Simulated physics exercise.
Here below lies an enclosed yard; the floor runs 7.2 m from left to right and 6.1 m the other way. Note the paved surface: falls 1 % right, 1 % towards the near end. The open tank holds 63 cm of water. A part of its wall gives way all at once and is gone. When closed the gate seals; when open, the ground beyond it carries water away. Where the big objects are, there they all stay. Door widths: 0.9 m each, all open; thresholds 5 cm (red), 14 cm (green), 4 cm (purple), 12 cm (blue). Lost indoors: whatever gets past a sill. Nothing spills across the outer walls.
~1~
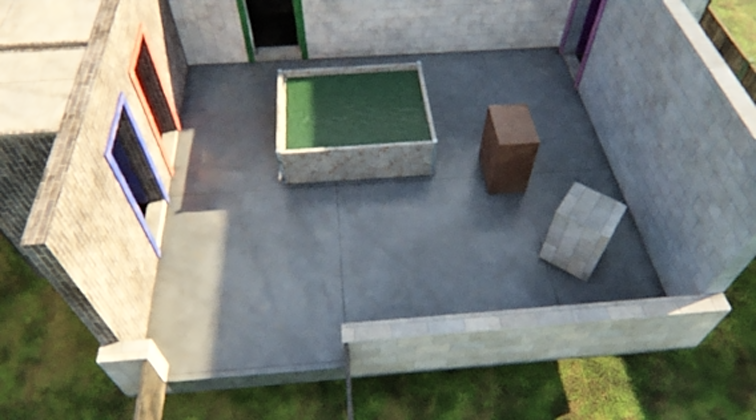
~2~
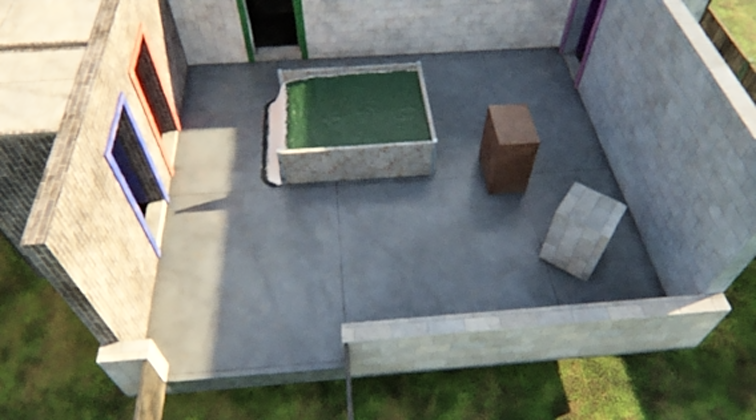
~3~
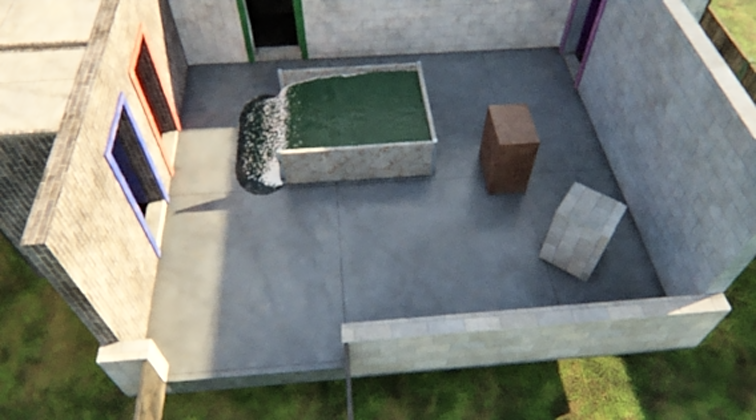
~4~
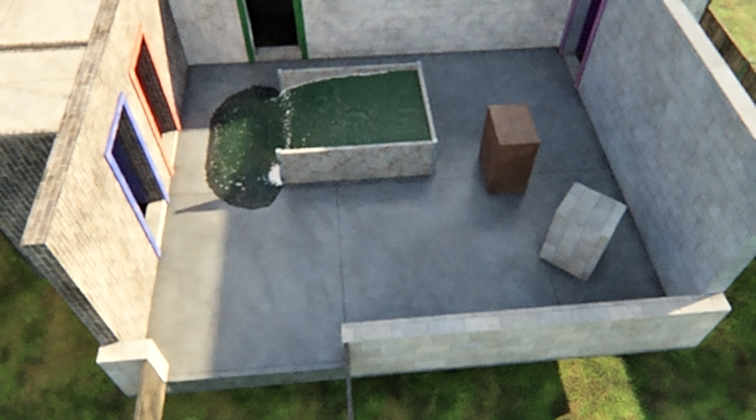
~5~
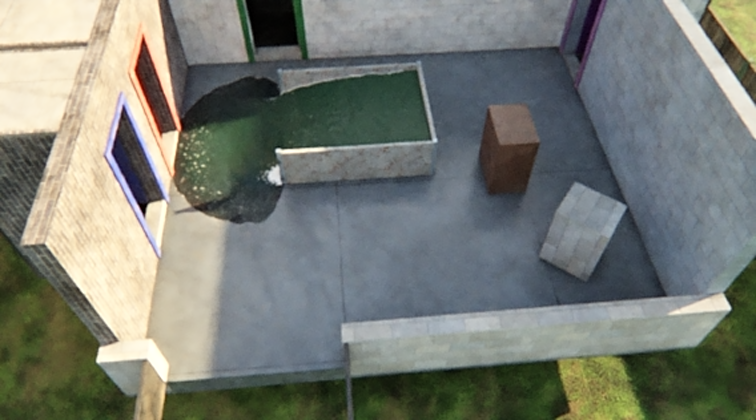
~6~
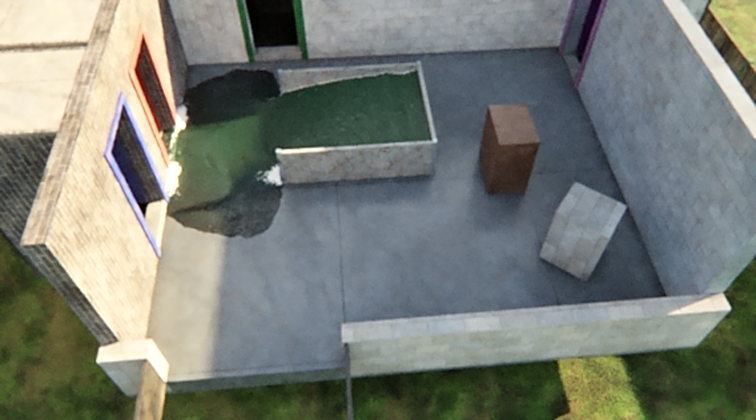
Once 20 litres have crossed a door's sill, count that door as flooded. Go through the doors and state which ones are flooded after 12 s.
One by one: Watch the red door: It will outstrip the limit; watch the green door: It will not outstrip the limit; watch the purple door: It will outstrip the limit; watch the blue door: It will outstrip the limit.
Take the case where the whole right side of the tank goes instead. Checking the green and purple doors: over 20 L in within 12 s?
Outcome at green: Not exceeded; outcome at purple: Exceeded.
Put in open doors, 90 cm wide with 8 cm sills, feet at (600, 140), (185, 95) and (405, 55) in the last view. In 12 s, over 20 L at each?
Result in order - not enough, more than that, not enough.
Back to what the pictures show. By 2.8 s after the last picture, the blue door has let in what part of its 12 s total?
That works out near 95%.
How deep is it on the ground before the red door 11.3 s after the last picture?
About 2.0 cm deep.
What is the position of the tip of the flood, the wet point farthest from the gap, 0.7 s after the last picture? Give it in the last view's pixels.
Roughly at pixel (153, 293).
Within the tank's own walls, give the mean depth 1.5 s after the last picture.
About 25 cm.
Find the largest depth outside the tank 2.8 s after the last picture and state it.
It tops out at some 22 cm.
Then, 0.7 s after the last picture water covers 20 % of the floor and is deepest (34 cm) near (180, 123); red door 27 cm at the sill, 148 L in, green door 1 cm at the sill, 0 L in, purple door not reached, blue door 18 cm at the sill, 2 L in.
Then, 1.5 s after the last picture water covers 25 % of the floor and is deepest (36 cm) near (189, 69); red door 33 cm at the sill, 345 L in, green door 7 cm at the sill, 0 L in, purple door not reached, blue door 20 cm at the sill, 18 L in.
Then, 2.8 s after the last picture water covers 35 % of the floor and is deepest (22 cm) near (188, 76); red door 20 cm at the sill, 557 L in, green door 10 cm at the sill, 0 L in, purple door not reached, blue door 14 cm at the sill, 40 L in.
Then, 6.3 s after the last picture water covers 60 % of the floor and is deepest (12 cm) near (567, 69); red door 7 cm at the sill, 668 L in, green door 6 cm at the sill, 0 L in, purple door 11 cm at the sill, 64 L in, blue door 5 cm at the sill, 43 L in.
Then, 11.3 s after the last picture water covers 75 % of the floor and is deepest (10 cm) near (676, 323); red door 2 cm at the sill, 672 L in, green door 2 cm at the sill, 0 L in, purple door 6 cm at the sill, 136 L in, blue door 2 cm at the sill, 43 L in.
